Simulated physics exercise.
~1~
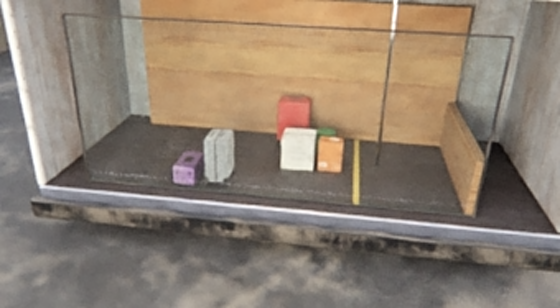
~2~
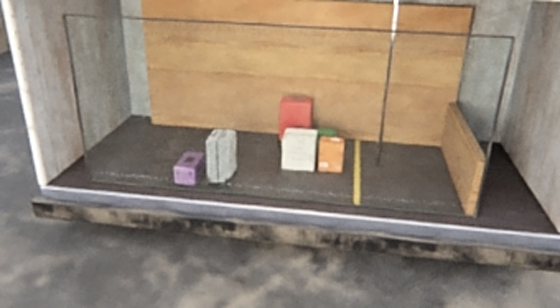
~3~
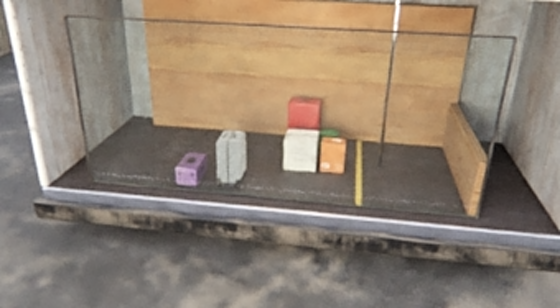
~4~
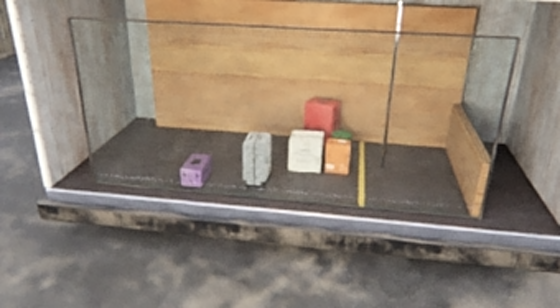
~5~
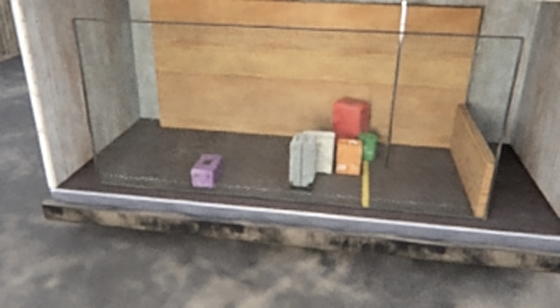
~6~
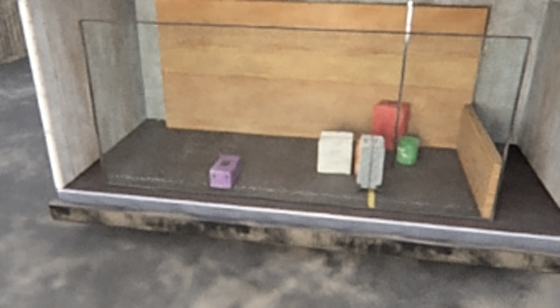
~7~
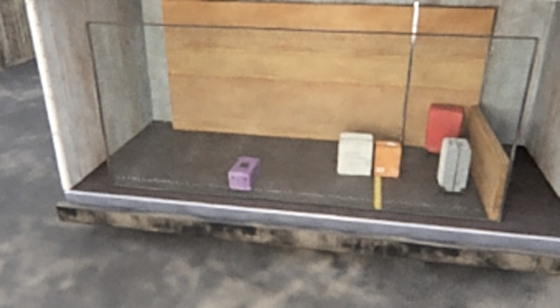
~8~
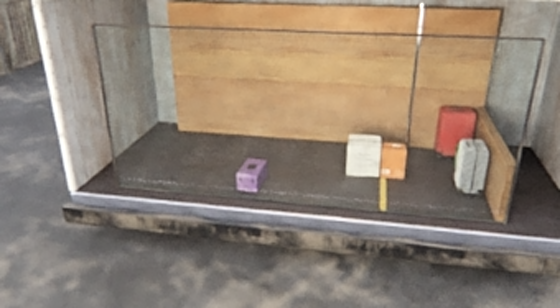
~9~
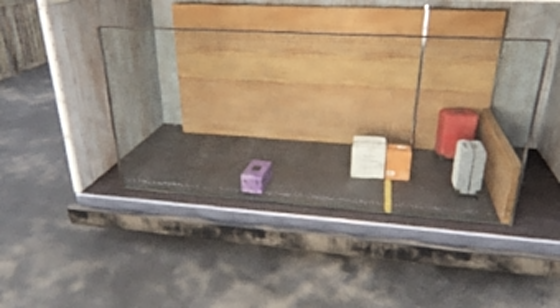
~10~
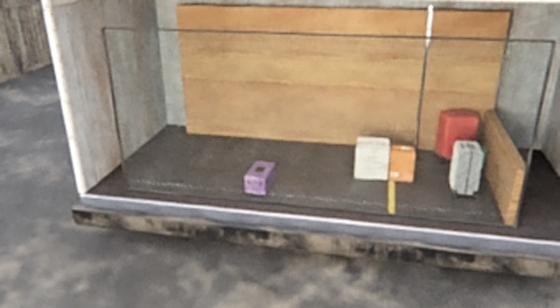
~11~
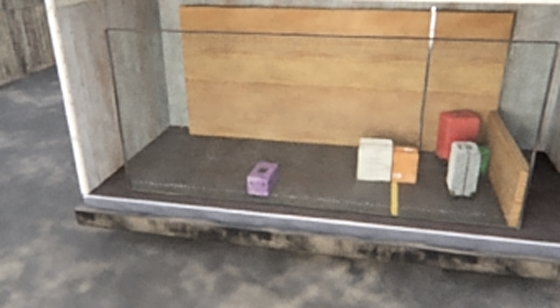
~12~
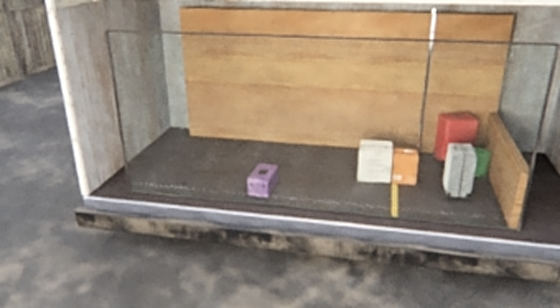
To begin with, a purple box, a grey case, a white carton, an orange pack, a red case and a partly hidden green bucket stand in an open-sided bay with a yellow floor line. The grey and red cases start sliding right as the view pans slightly left. The grey case sweeps in front of the carton and pack, while the bucket slides out across the line. Both cases reach the right-hand panel, the grey one hiding the bucket, and the orange pack edges over the line. Finally, the grey case eases back left, everything still upright, with the carton and purple box short of the line.
